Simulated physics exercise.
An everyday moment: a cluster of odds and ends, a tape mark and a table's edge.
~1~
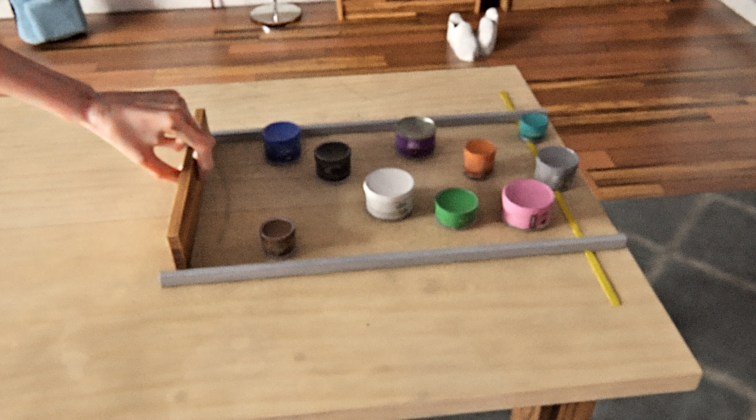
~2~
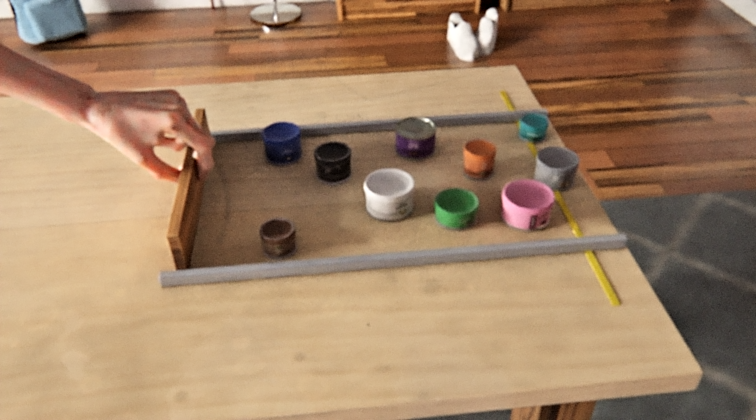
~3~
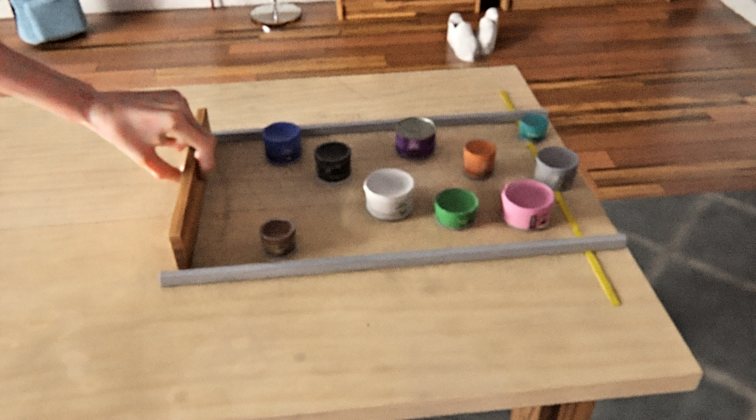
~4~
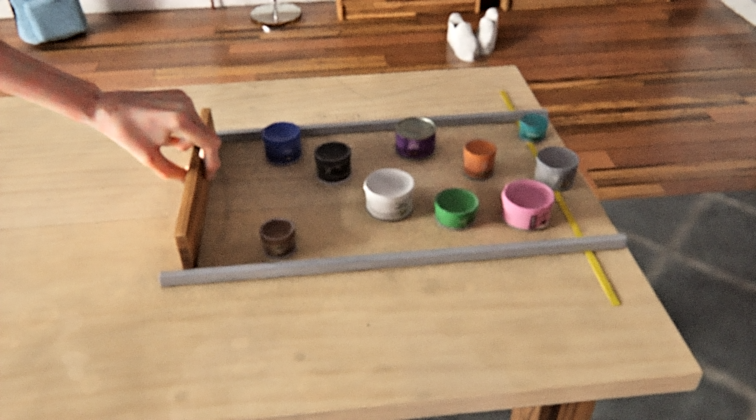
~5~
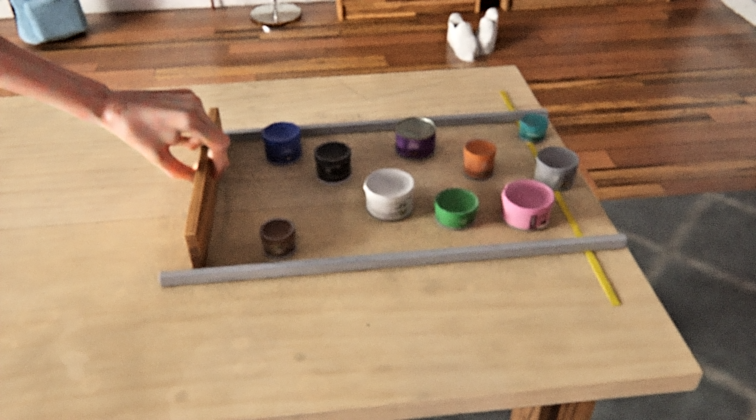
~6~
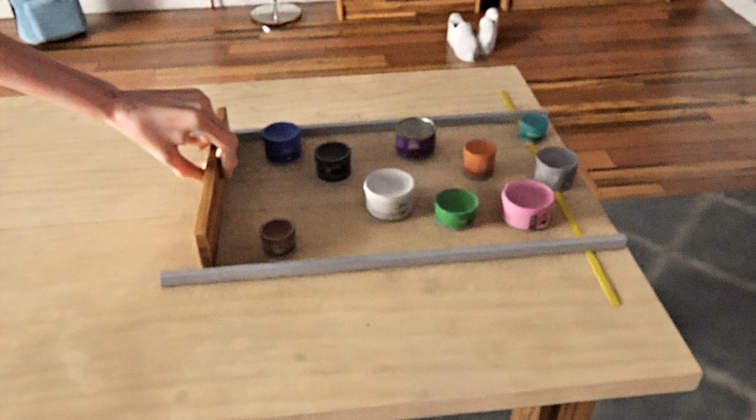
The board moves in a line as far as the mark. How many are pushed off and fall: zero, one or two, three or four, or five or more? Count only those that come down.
As it turns out, the number that fall off is five or more.
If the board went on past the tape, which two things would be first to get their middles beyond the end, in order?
They are the pink pot, the grey pot.
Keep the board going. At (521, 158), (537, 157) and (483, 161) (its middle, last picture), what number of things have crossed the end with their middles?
The counts: 2, 4 and 0.
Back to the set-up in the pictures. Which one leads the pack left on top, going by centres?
The orange pot ends nearest.
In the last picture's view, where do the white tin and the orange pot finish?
About (581, 180), and the other about (582, 158).
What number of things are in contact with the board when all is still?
4 of them.
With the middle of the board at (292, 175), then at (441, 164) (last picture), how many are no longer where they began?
First 2, then 8.
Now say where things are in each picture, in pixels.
Turquoise tin (533, 128); grey pot (556, 169); pink pot (527, 205); board (193, 182); tape (547, 175), in the first frame.
Grey pot (556, 169); blue tin (283, 144), in the second frame.
Pink pot (527, 206); brown pot (279, 239), in the third frame.
Turquoise tin (533, 128); white tin (389, 195), in the fourth frame.
Grey pot (556, 169); orange pot (479, 160), in the fifth frame.
Turquoise tin (533, 128); grey pot (556, 169); pink pot (527, 206); board (216, 181); tape (547, 175), in the sixth frame.
Soon after, none off yet; turquoise tin at rest near (533, 128); grey pot at rest near (556, 169); pink pot at rest near (527, 206).
At rest, the number that fall off is five or more; fallen, purple tin, green tin, pink pot, grey pot and turquoise tin.
